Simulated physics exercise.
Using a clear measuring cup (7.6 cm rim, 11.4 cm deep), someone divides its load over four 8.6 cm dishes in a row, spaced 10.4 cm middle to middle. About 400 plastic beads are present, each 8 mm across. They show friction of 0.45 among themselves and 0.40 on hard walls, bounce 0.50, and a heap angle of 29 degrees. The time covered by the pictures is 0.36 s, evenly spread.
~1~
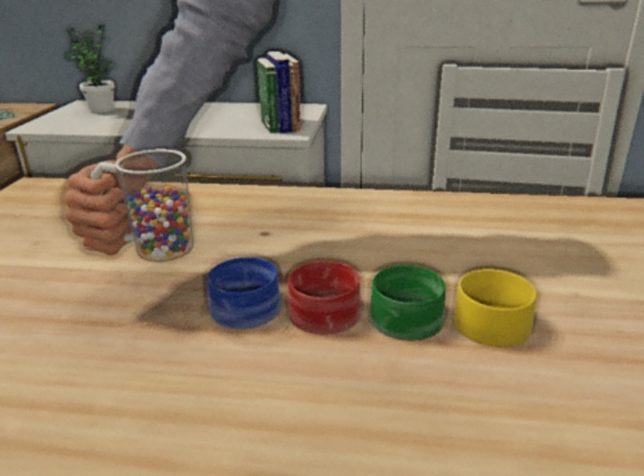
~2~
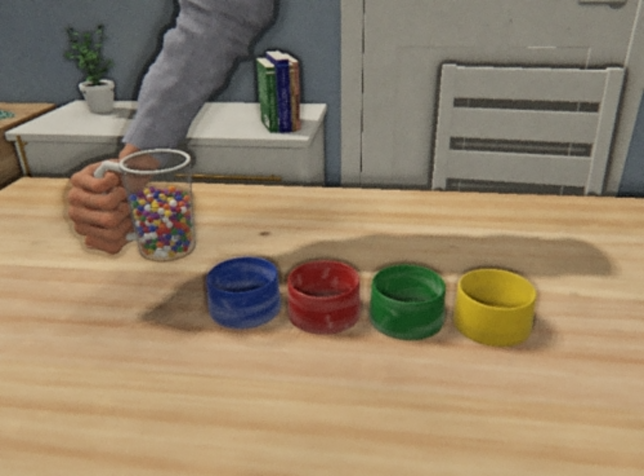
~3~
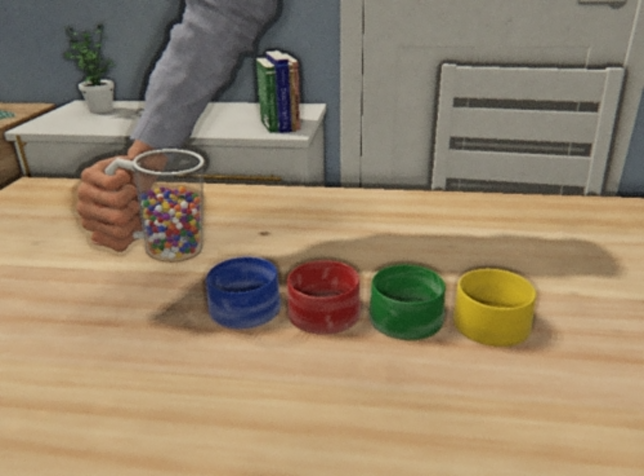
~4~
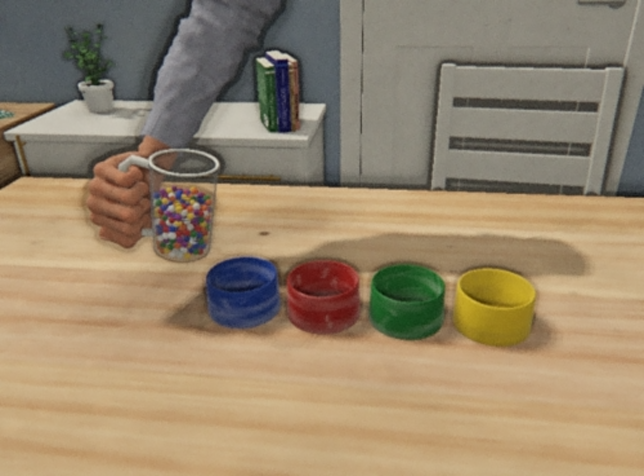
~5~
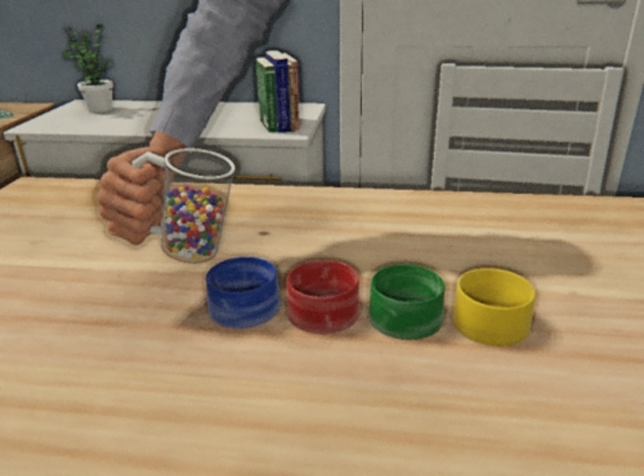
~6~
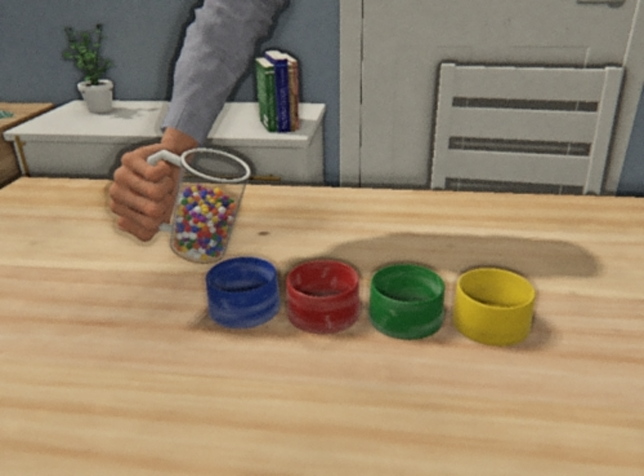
At first, a hand on the left holds a clear measuring cup of multicoloured beads upright above a wooden table, behind a row of blue, red, green and yellow dishes. The hand then moves the cup a short way right, gradually tilting it slightly rightward, while the dishes stay still.
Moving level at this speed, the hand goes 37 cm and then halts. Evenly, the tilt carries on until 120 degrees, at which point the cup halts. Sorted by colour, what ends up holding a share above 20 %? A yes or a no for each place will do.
Red - no; blue - no; green - no; yellow - yes; counter - yes.
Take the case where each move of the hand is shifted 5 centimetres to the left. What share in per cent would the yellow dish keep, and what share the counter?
Yellow: 100, counter: 0.
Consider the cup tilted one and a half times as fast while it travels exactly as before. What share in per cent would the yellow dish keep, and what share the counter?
Yellow 60, counter 20.
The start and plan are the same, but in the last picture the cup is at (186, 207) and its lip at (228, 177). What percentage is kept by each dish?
Per cent kept: Red 0, blue 0, green 90, yellow 0.
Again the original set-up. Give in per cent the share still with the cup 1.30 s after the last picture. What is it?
I reckon around 100 per cent.
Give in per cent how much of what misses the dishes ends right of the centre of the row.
The answer is some 100 per cent.
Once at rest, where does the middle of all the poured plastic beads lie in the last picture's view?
(509, 312).
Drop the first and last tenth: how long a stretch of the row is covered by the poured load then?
Length: About 18 cm.
Then, 0.78 s after the last picture, tilt 66 degrees; cup holds 100 %.
Then, 1.30 s after the last picture, tilt 97 degrees; cup holds 100 %.
Then, 1.88 s after the last picture, tilt 120 degrees; cup holds 5 %, yellow 65 %.
In the end, red 0 %, blue 0 %, green 0 %, yellow 70 %, counter 30 %.
